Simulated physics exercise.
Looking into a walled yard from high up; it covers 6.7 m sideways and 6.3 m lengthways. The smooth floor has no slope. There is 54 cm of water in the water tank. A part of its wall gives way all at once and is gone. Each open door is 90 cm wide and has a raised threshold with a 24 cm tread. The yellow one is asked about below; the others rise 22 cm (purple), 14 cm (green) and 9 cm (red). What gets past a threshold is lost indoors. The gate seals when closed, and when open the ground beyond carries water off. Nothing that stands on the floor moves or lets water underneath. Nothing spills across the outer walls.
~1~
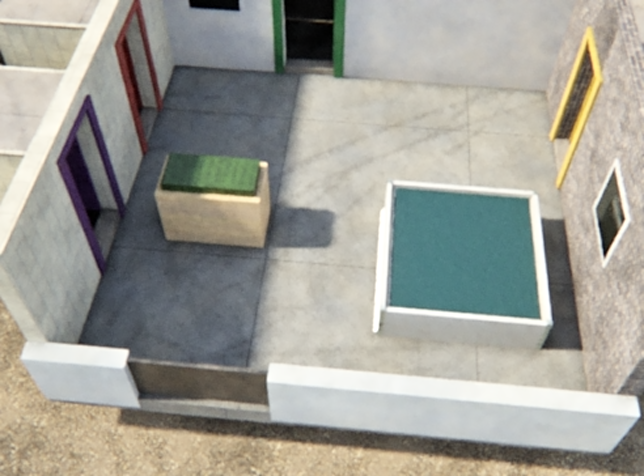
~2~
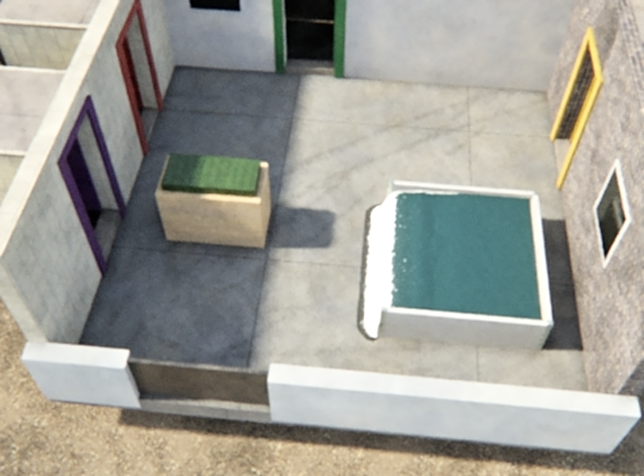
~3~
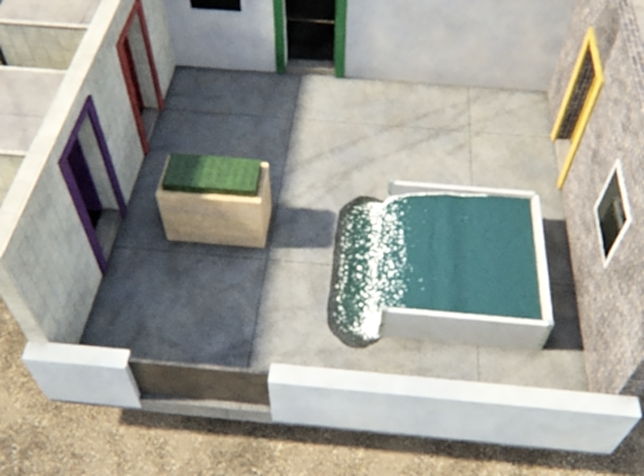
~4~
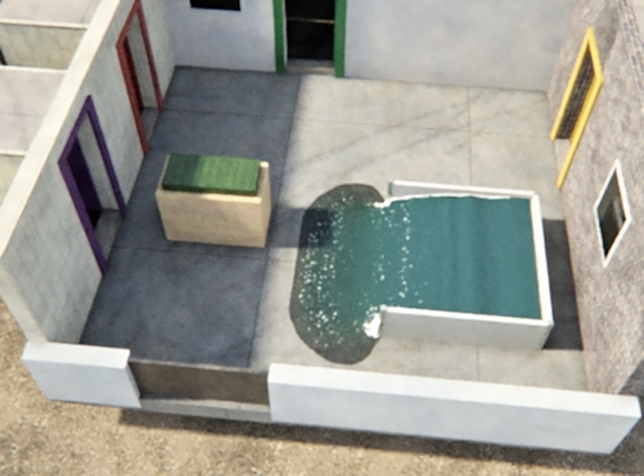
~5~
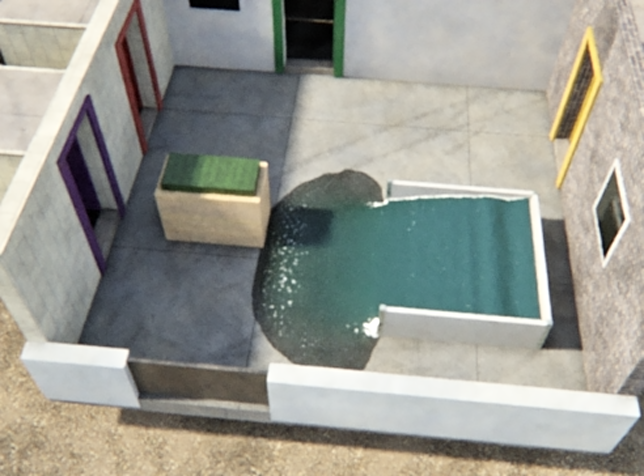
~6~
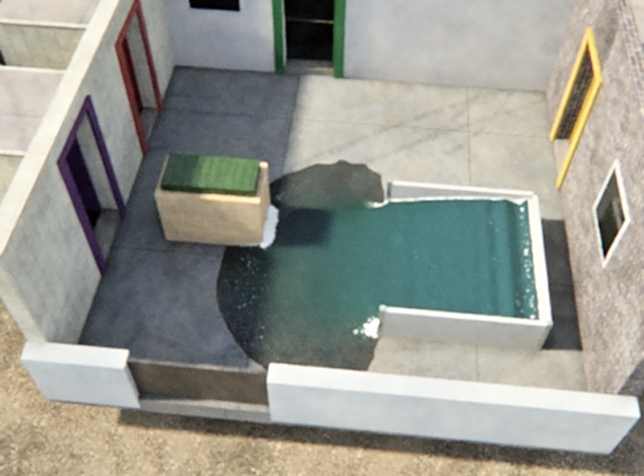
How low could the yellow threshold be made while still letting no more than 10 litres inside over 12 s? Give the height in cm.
Some 7.5 cm above the ground.
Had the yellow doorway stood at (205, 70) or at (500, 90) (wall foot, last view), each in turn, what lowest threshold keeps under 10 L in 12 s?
About 16 and 7.0 cm.
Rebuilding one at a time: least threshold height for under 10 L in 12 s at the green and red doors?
About 8.5 cm at green and 11.0 cm at red.
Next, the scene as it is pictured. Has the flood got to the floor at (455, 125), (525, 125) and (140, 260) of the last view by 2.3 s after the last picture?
In that order: Not reached, not reached, wet.
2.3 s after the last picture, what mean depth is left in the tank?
Some 13 cm.
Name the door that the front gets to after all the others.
It is the yellow one.
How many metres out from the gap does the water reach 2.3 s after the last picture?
Roughly 5.6 m.
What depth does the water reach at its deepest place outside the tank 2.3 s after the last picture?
Roughly 34 cm.
Then, 0.7 s after the last picture water covers 35 % of the floor, deepest (35 cm) near (274, 237); it has not reached the yellow door.
Then, 2.3 s after the last picture water covers 55 % of the floor, deepest (34 cm) near (67, 375); it has not reached the yellow door.
Then, 11.3 s after the last picture water covers 100 % of the floor, deepest (12 cm) near (559, 281); 10 cm at the yellow door, 7 litres in over its 8 cm threshold.
At the yellow door as built, the water peaked near 11 cm, 8.7 s after the last picture.
With a threshold of 6.5 cm, 17 litres would have come in within the 12 s; with 8.5 cm, 4 litres. So under 10 litres takes about 7.5 cm.
